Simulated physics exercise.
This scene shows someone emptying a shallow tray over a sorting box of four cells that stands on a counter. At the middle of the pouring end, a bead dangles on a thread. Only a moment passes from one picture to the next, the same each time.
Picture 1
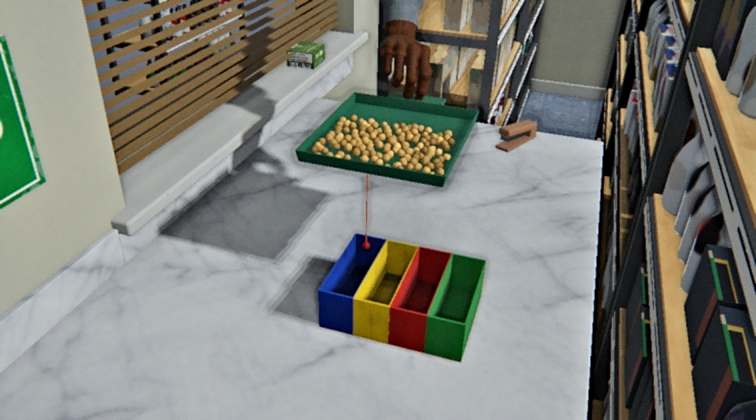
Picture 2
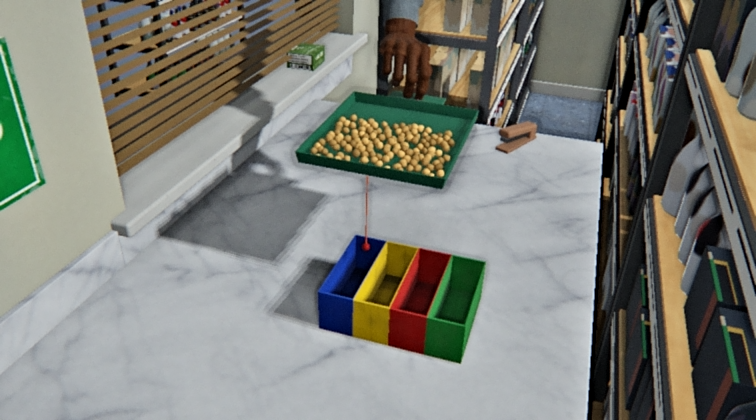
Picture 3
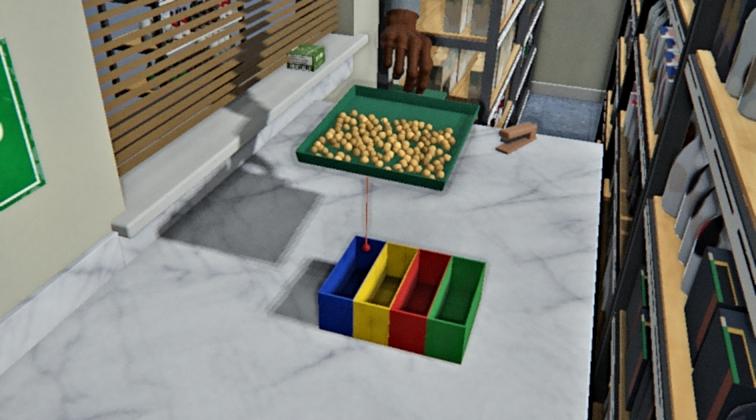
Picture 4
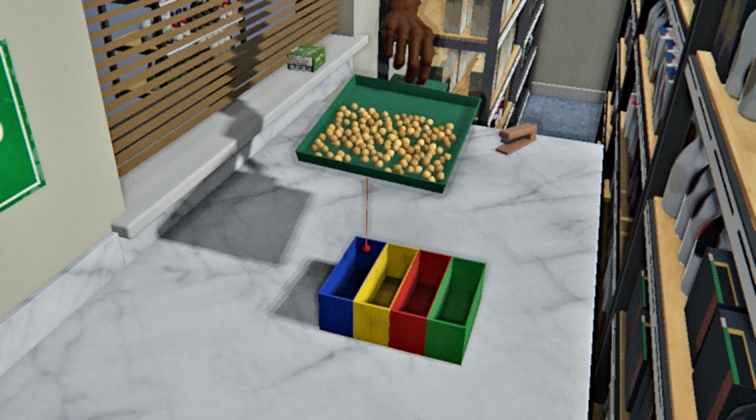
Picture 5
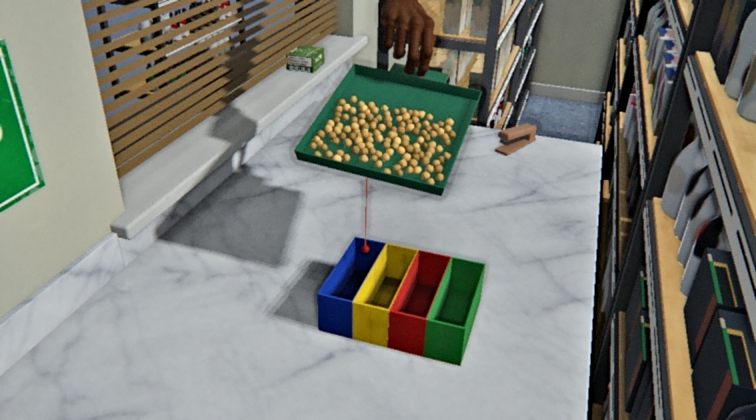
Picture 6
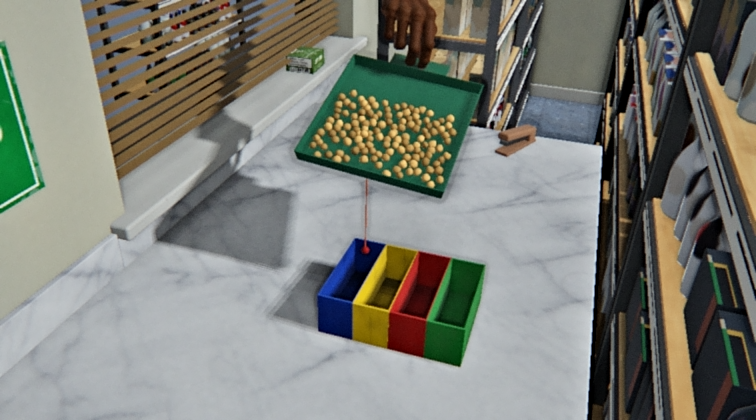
The clip shows a hand behind a green tray of dried chickpeas gradually raising its far side, tilting it slightly toward the right front corner, while a bead hangs above a still box with blue, yellow, red and green cells.
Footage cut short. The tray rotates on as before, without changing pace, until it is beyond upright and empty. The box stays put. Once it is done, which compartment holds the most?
The red compartment holds the most.
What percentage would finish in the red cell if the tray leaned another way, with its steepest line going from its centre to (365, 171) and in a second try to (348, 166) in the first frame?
Shares: About 10 in a hundred, then about 0 in a hundred.
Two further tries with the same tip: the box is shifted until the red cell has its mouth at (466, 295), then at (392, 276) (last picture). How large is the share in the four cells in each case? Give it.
You'd get about 70 per cent first and about 90 per cent second.
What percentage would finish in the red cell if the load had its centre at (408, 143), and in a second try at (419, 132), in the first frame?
40 per cent for the first try, 50 per cent for the second.
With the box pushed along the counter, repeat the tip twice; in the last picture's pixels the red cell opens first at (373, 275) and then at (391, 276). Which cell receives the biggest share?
So the first one goes to the green one and the second to the green one.
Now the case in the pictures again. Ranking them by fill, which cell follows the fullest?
The answer is that yellow cell.
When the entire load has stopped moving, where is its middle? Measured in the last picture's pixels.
It settles centred around (402, 322).
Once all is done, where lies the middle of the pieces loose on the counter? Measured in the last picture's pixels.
Roughly at pixel (296, 335).
Soon, tray tipped steeply; all on the tray.
A while on, tray tipped past a quarter turn; all on the tray.
Towards the end, tray tipped past a quarter turn; about half in the red cell; about a quarter in the yellow cell; a small part in the blue cell; a small part in the green cell; a small part falling or outside the box.
Finally, tray tipped past a quarter turn; about half in the red cell; about a quarter in the yellow cell; a small part in the blue cell; a small part in the green cell; a small part outside the box.
